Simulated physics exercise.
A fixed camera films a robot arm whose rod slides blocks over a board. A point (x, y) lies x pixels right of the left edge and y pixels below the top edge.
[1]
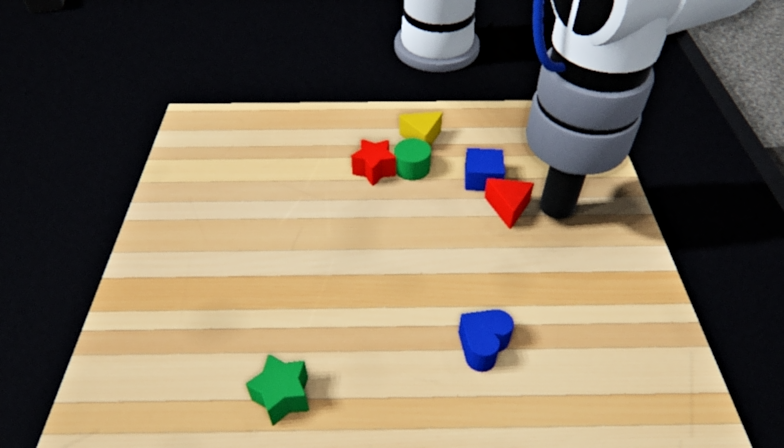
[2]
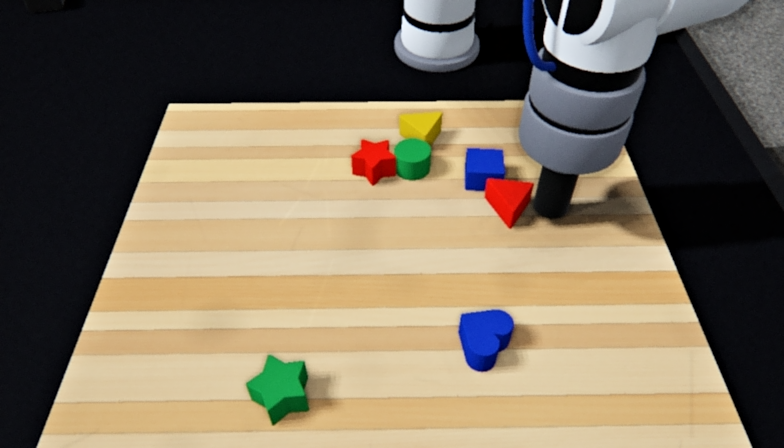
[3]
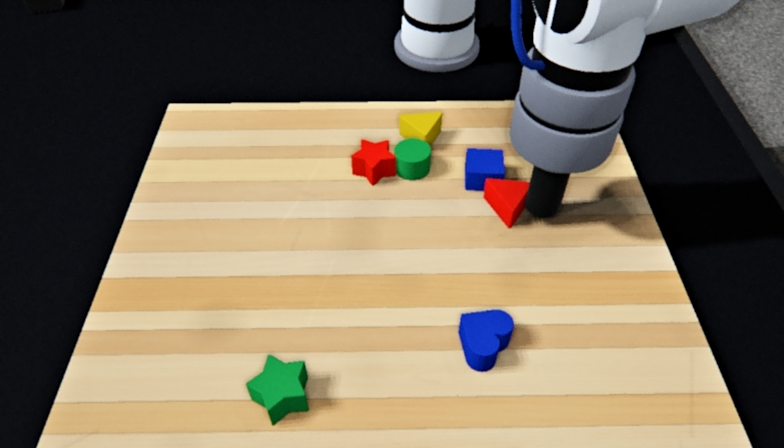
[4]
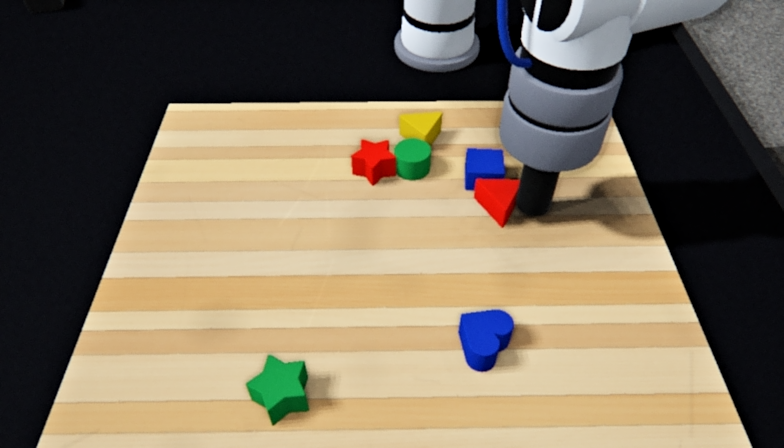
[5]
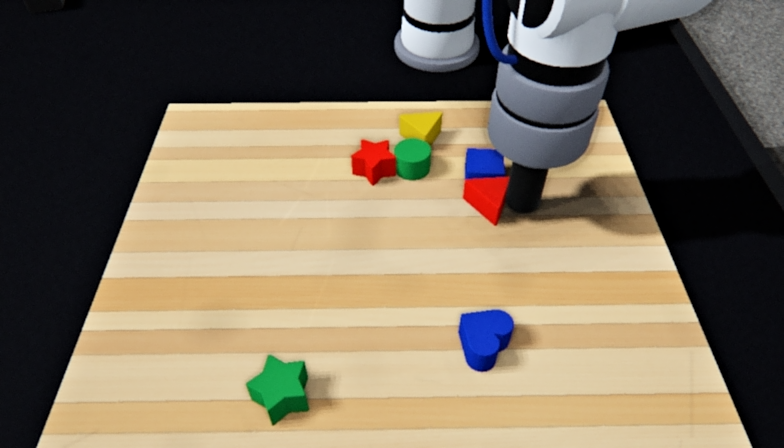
On a striped wooden board scattered with colourful shapes, a robot arm's black rod moved a short way left to the red triangle and nudged it slightly left beside the blue block.
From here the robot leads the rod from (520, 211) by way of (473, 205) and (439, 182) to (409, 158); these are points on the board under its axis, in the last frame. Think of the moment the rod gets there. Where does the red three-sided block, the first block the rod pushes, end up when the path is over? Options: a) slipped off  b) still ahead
The answer is a.
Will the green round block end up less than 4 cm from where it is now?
Final answer: No.
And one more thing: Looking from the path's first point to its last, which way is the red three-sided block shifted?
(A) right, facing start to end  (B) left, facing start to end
The answer is B.
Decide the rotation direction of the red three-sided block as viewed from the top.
It makes a counterclockwise turn.
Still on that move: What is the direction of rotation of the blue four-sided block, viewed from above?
Seen from overhead, it turns clockwise.
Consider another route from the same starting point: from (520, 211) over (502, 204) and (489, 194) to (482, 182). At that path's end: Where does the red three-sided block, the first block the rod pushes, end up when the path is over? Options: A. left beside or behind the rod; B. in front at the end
A (left beside or behind the rod)
What follows on the original path. One third of the way, rod (473, 196); red three-sided block (442, 183), turned 15° anticlockwise.
Two thirds of the way, rod (439, 173); blue four-sided block (482, 156), turned 30° clockwise; red three-sided block (415, 177), turned 40° anticlockwise.
At the end, rod (409, 150); red star (362, 149), turned 40° anticlockwise; green round block (380, 129); blue four-sided block (482, 156), turned 30° clockwise; red three-sided block (413, 177), turned 50° anticlockwise.
